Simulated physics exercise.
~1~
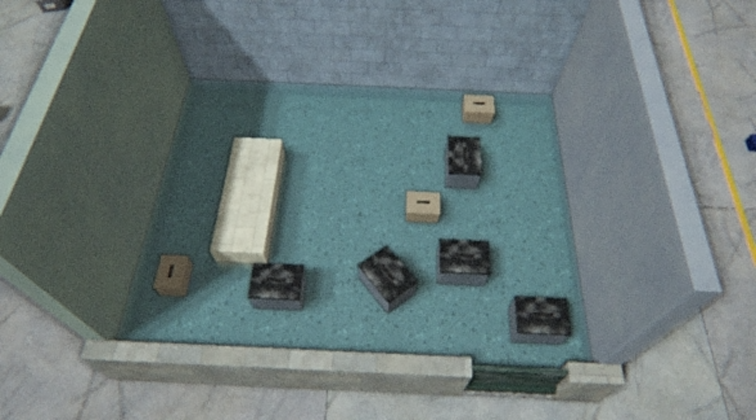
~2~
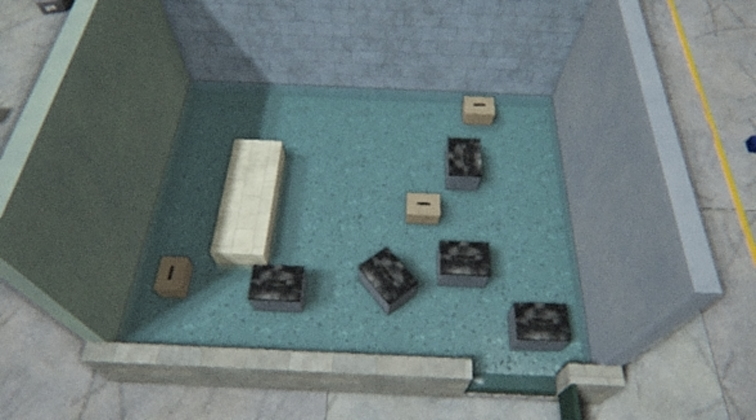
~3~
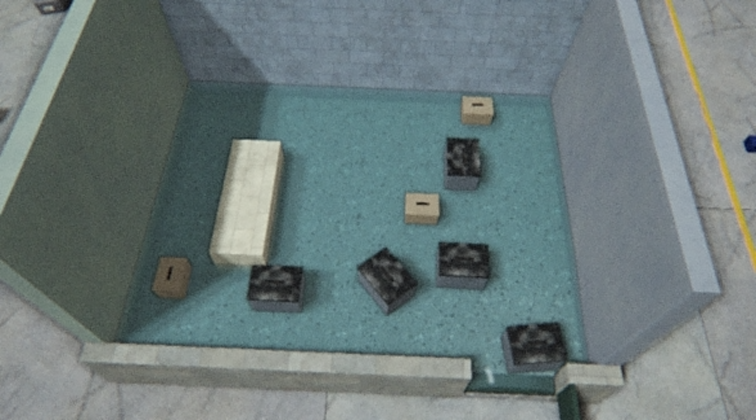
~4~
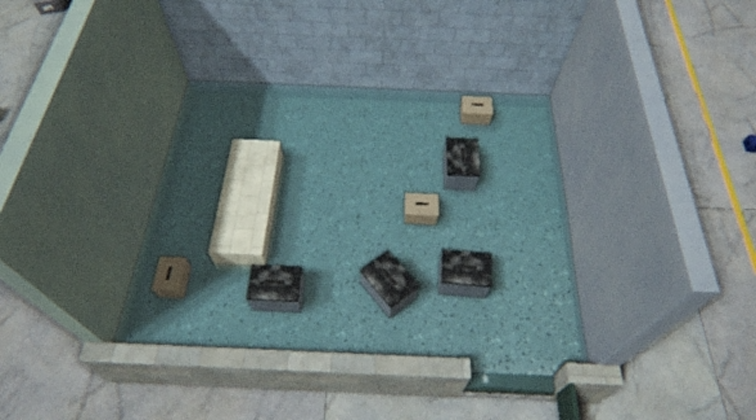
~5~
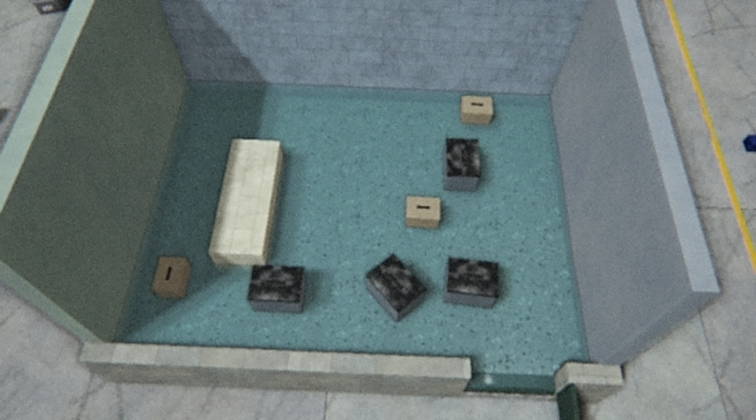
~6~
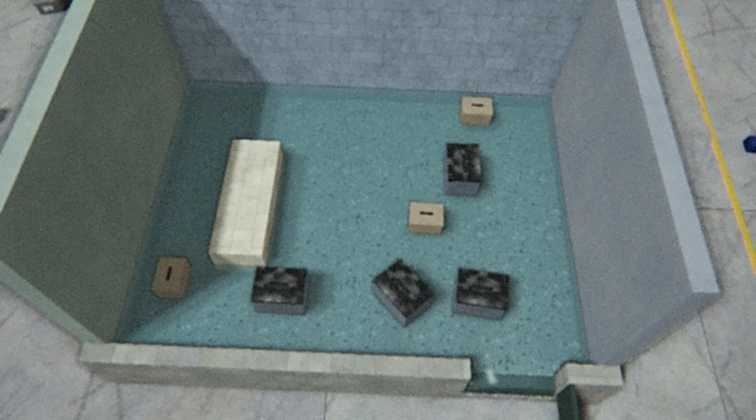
A long pale block stayed put in the flooded room as a gate opened at the lower right; the nearest dark chest slipped out through the gap, then others drifted slightly toward the lower right.
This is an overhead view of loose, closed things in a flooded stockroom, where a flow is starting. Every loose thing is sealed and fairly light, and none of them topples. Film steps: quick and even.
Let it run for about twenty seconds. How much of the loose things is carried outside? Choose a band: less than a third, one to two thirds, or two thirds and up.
Two thirds and up.
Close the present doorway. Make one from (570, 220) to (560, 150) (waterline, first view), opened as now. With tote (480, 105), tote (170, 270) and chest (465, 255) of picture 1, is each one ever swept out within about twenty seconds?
Object one: Leaves; object two: Remains; object three: Leaves.
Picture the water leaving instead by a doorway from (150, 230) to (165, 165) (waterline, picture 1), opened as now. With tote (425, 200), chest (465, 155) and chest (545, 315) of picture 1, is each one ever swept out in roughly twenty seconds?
First one held back, second held back, third held back.
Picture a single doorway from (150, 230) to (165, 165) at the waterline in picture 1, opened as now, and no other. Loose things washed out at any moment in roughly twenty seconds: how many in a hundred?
20 %.
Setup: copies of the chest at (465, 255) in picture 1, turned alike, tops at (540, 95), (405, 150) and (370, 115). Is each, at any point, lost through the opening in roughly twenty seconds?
Okay, one at a time: Does not get out, next gets out, last does not get out.
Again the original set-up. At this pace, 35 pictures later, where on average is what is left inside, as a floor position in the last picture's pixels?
Centre of the remaining clutter: Around (416, 241).
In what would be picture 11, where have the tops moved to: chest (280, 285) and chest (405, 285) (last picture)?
The tops should be near (311, 288) and near (460, 320).
A moment on, 2 of 8 are out; 6 afloat.
Next, 4 of 8 are out; 4 afloat.
Later, 6 of 8 are out; 2 afloat.
In the end, 6 of 8 are out; 2 afloat.
